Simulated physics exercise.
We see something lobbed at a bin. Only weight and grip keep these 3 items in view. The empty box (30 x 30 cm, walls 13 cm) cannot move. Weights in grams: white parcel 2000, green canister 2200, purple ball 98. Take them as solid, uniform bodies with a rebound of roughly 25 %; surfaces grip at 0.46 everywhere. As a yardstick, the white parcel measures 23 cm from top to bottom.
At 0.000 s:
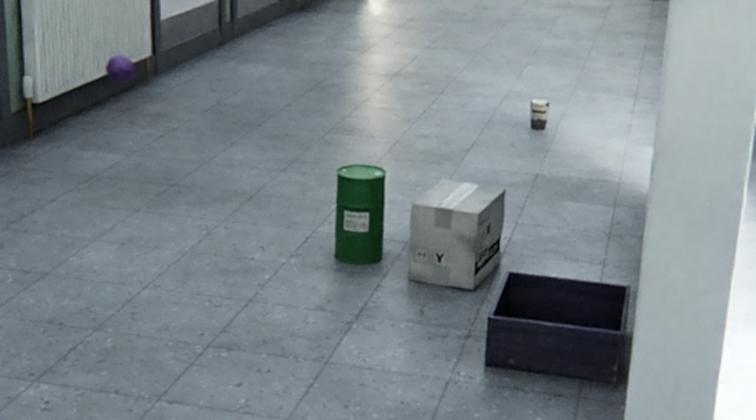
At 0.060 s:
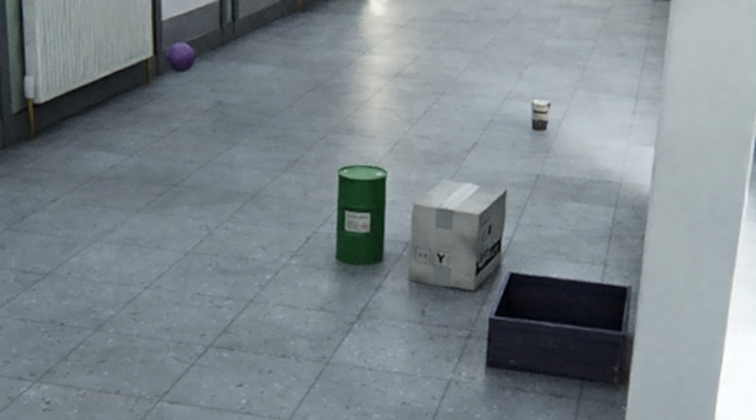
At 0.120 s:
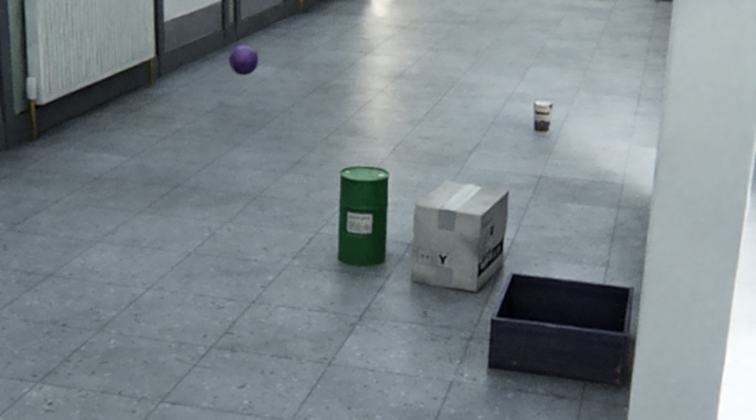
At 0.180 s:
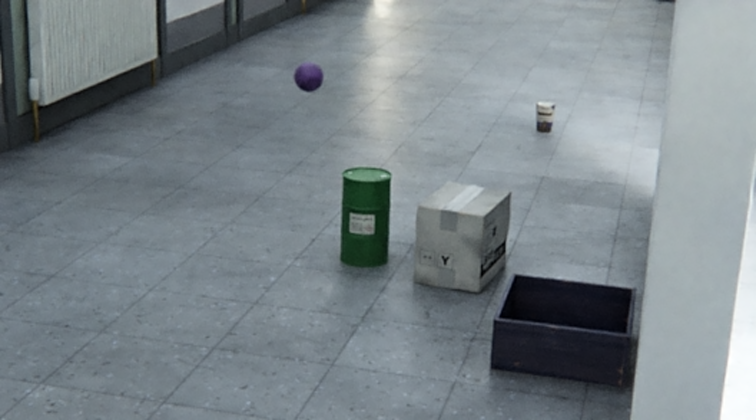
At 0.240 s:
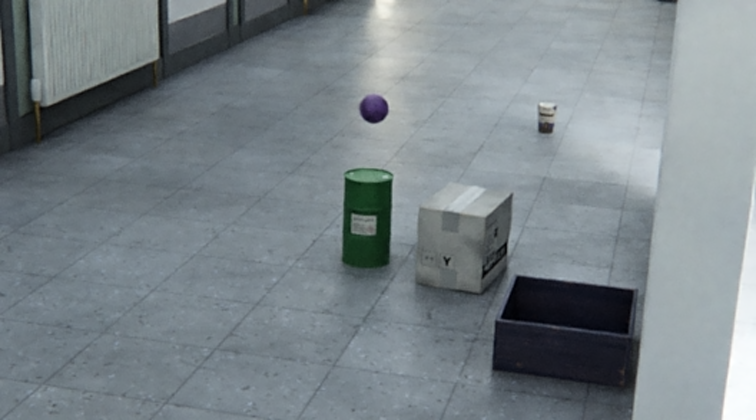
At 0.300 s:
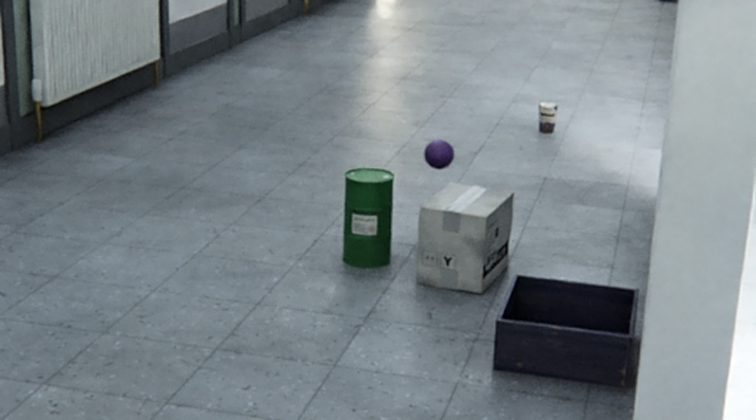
A white parcel stands beside a green canister as a purple ball arcs rightward above them.
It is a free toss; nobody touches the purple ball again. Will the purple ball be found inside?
In the end the ball stays in.
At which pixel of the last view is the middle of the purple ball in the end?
Near (525, 347).
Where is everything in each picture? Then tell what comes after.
In the first picture, gap 116 cm; purple ball (120, 69); white parcel (457, 233).
In the second picture, gap 100 cm; purple ball (180, 58); white parcel (459, 234).
In the third picture, gap 83 cm; purple ball (243, 60); white parcel (461, 235).
In the fourth picture, gap 67 cm; purple ball (309, 77); white parcel (463, 236).
In the fifth picture, gap 50 cm; purple ball (374, 109); white parcel (465, 237).
In the sixth picture, gap 34 cm; purple ball (439, 154); white parcel (466, 237).
After 0.40 s, gap 9 cm; purple ball near (545, 262).
After 0.60 s, ball inside the box; purple ball near (575, 326).
After 0.80 s, ball inside the box; purple ball near (522, 345).
In the end (1.9 s), ball inside the box; the bystanders under 10 cm from the start. At the end, from the last picture's camera, purple ball near (525, 347).
